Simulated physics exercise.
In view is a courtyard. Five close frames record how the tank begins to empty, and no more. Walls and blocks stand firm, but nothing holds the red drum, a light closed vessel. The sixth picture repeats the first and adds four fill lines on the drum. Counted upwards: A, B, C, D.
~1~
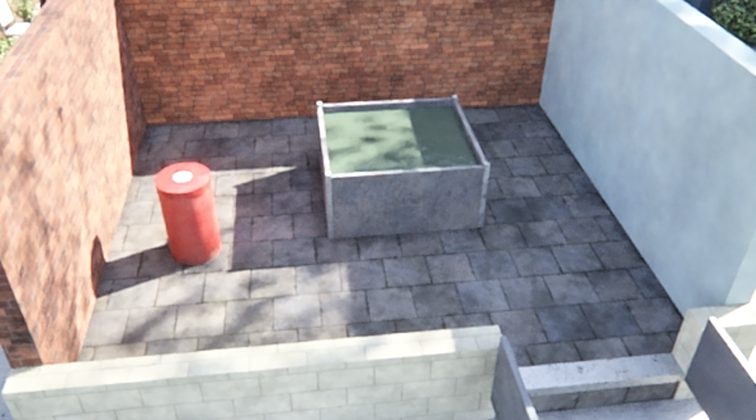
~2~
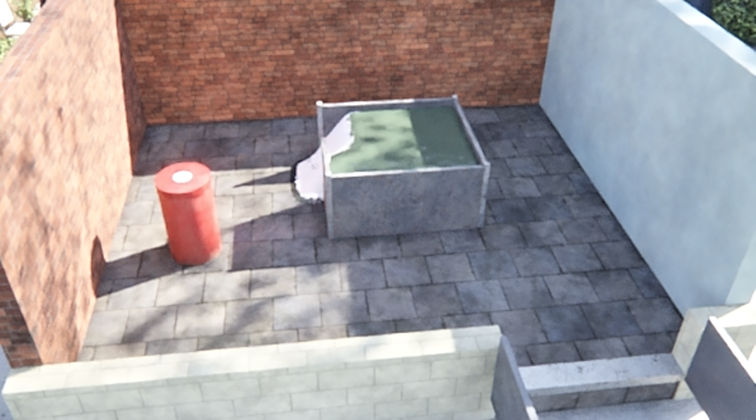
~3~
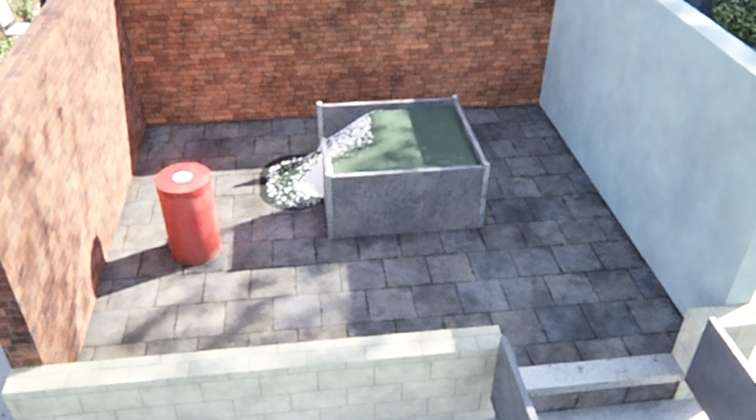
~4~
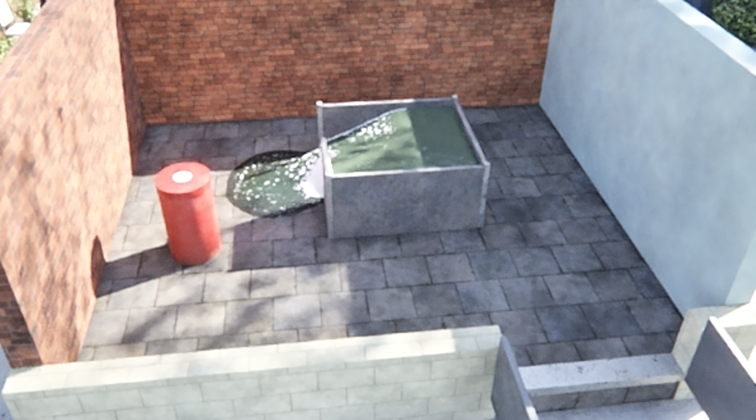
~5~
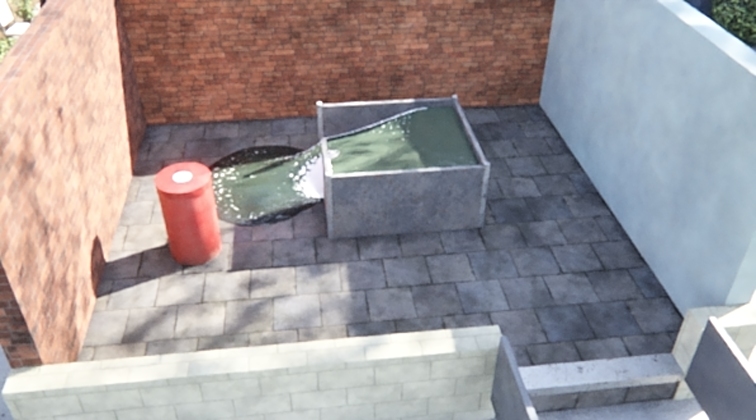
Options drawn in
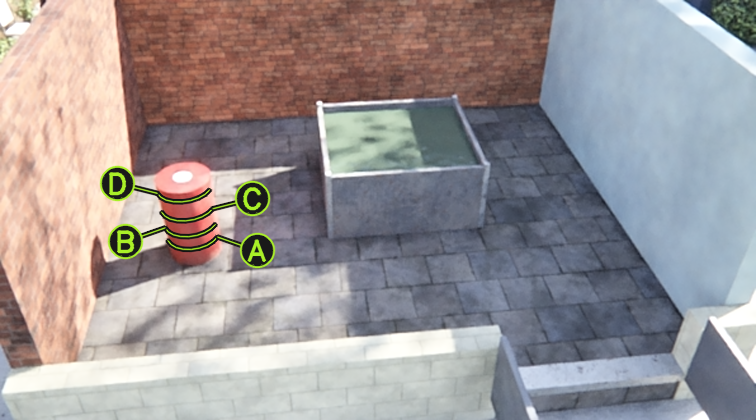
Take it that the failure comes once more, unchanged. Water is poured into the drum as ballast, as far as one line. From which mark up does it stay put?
That is line A.
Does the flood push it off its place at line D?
No, not at all.
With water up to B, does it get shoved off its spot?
No, not at all.
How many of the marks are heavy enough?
All of the four.
On the marked copy, A at (191, 249); B at (188, 236); C at (185, 220); D at (181, 201); from the bottom up A, B, C, D.
With A, it does not move.
With B, it does not move.
With C, it does not move.
With D, it does not move.
